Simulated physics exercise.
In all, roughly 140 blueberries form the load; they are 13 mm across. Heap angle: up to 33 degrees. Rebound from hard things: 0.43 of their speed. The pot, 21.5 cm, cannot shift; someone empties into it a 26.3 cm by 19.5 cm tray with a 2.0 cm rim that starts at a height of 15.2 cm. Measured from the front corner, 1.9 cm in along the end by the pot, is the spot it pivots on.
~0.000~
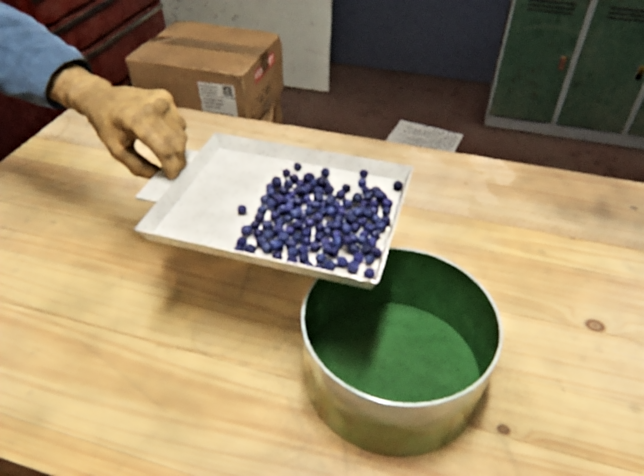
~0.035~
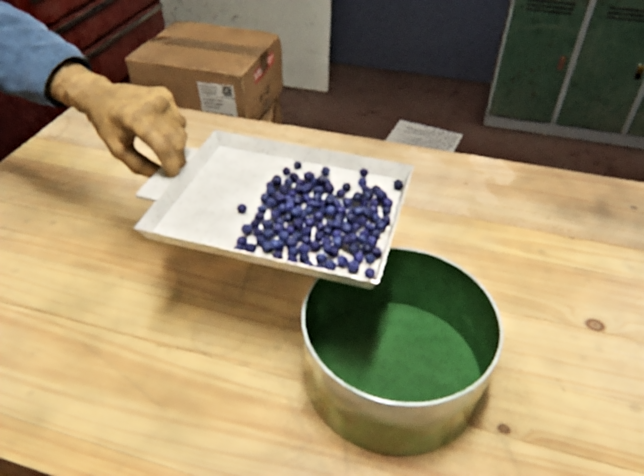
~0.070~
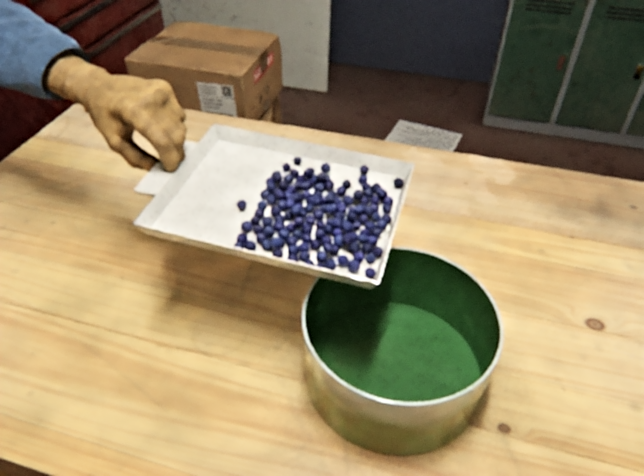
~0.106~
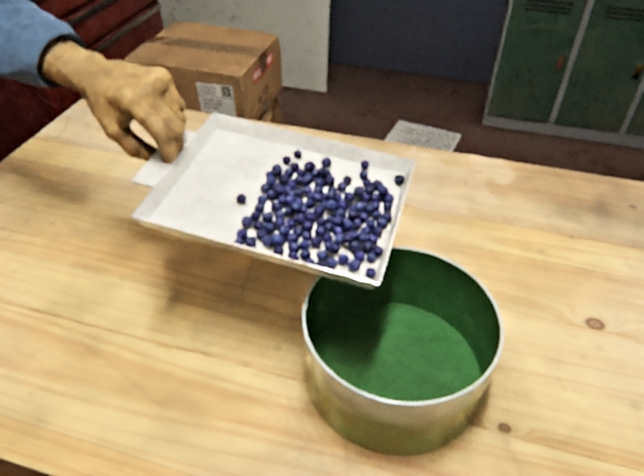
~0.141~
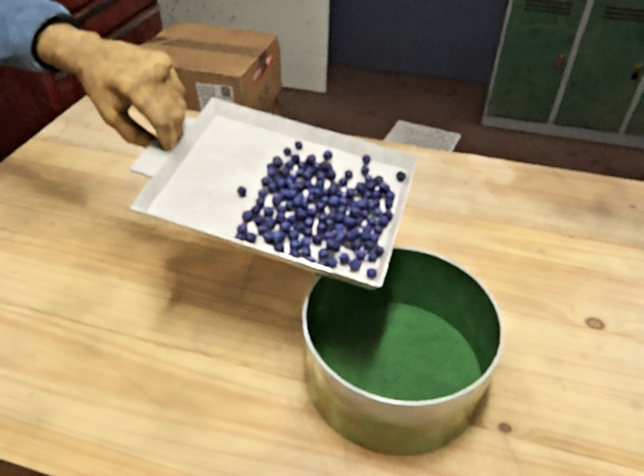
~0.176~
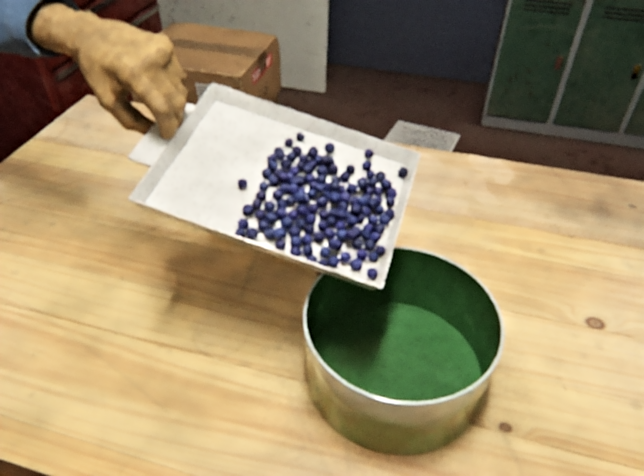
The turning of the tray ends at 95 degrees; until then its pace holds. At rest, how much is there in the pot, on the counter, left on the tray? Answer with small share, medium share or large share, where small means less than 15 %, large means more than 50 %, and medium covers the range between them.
Pot - large share; counter - small share; tray - small share.
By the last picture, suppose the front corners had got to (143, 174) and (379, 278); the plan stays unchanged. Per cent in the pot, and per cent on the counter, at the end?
Split: Pot = 75, counter = 25.
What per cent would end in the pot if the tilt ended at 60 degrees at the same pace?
Around 40 in a hundred.
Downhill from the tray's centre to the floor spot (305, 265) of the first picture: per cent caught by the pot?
Some 85 per cent.
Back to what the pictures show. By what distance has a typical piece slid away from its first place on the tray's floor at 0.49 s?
Some 2 cm.
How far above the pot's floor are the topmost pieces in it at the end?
Some 3.5 cm above the floor.
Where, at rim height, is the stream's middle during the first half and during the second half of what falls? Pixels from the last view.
Roughly (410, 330) to begin with, later roughly (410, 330).
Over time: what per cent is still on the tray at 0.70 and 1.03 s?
Close to 90 at the first time and 5 at the second.
After 0.49 s, tilt 54 degrees; the tray holds 100 %, the pot 0 %.
After 0.70 s, tilt 80 degrees; the tray holds 90 %, the pot 10 %.
Then, at 1.03 s, tilt 95 degrees; the tray holds 5 %, the pot 95 %.
By 1.9 s all is still; pot 100 %, counter 0 %, tray 0 %.
